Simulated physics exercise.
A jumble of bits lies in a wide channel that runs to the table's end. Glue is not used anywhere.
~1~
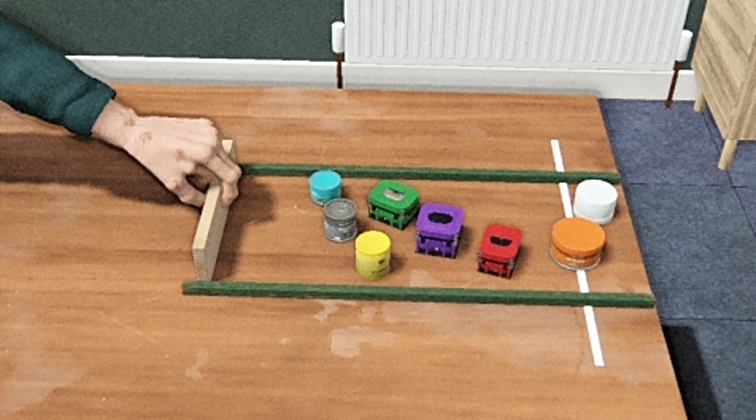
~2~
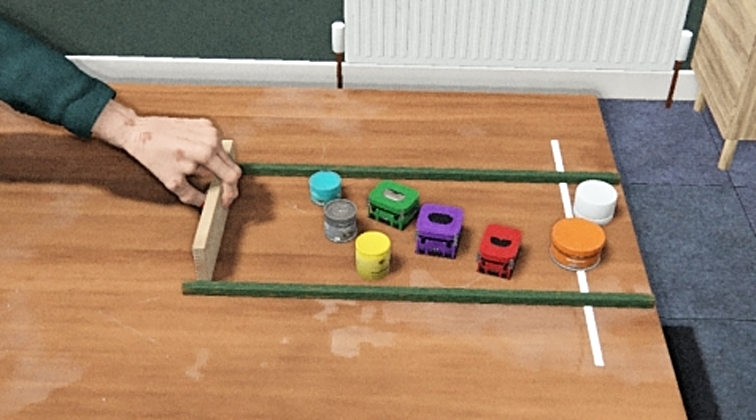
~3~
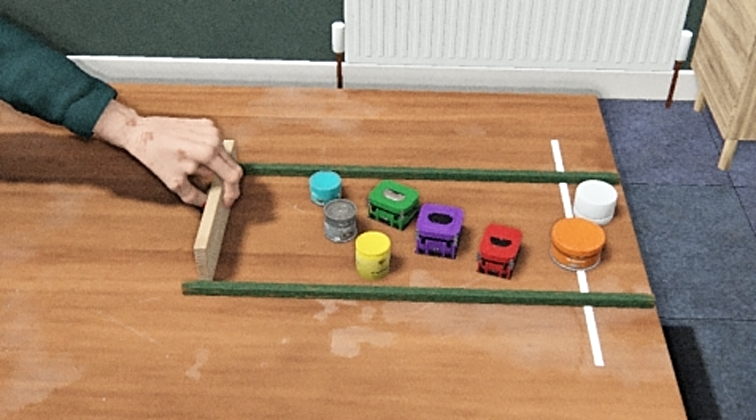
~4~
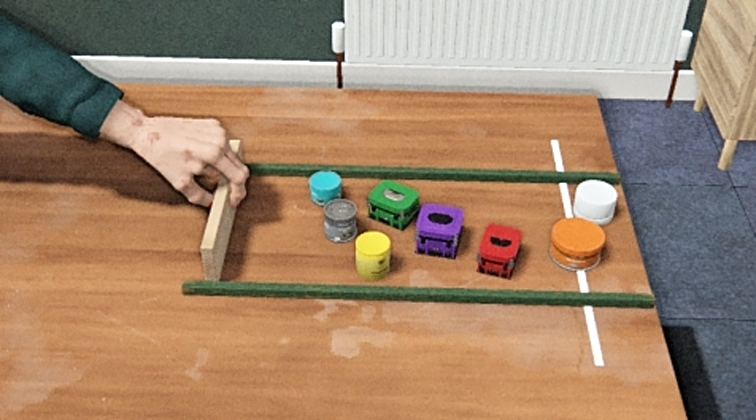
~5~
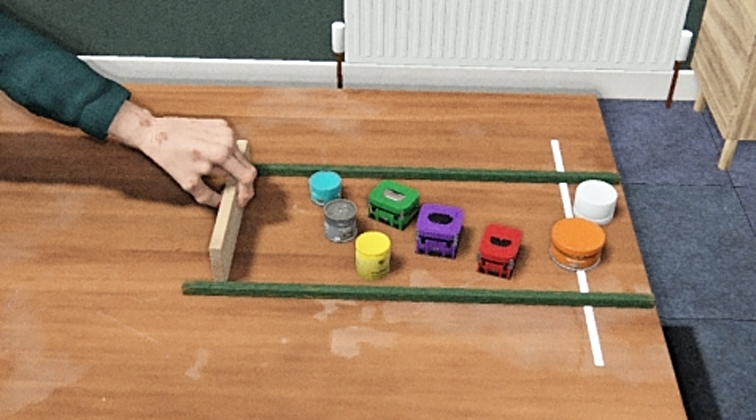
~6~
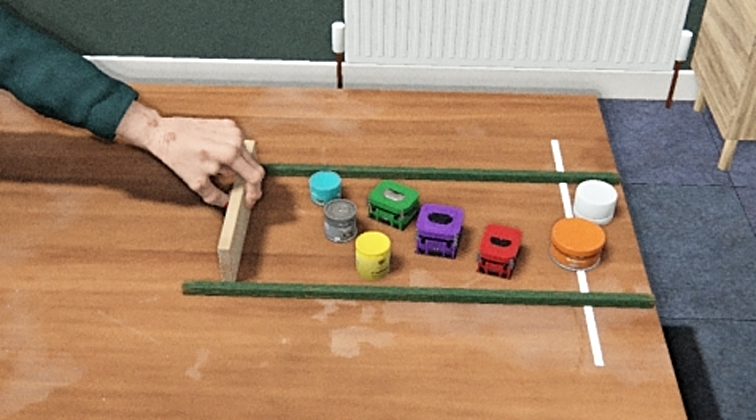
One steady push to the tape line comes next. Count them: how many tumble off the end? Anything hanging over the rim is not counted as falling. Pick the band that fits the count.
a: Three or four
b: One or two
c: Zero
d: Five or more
b.
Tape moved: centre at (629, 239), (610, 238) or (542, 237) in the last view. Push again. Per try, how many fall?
The counts would be 8, 5 and 0.
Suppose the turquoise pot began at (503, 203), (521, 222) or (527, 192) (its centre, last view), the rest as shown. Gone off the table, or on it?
In the given order it stays in place, stays in place and stays in place.
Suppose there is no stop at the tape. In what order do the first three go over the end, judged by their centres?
Orange pot, white lid, red case.
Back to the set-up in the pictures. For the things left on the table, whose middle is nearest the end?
Result - foremost is the red case.
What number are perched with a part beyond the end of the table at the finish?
Answer: 2.
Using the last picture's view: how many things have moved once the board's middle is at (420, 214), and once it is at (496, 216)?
That makes 6 at the first spot and 7 at the second.
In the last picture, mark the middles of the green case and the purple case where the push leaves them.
The green case comes to rest close to (601, 207), while the purple case rests close to (622, 246).
Soon after, none off yet; white lid at rest near (595, 203); orange pot at rest near (577, 245); red case at rest near (499, 252).
By the end, the number that fall off is one or two; fallen, orange pot and white lid.
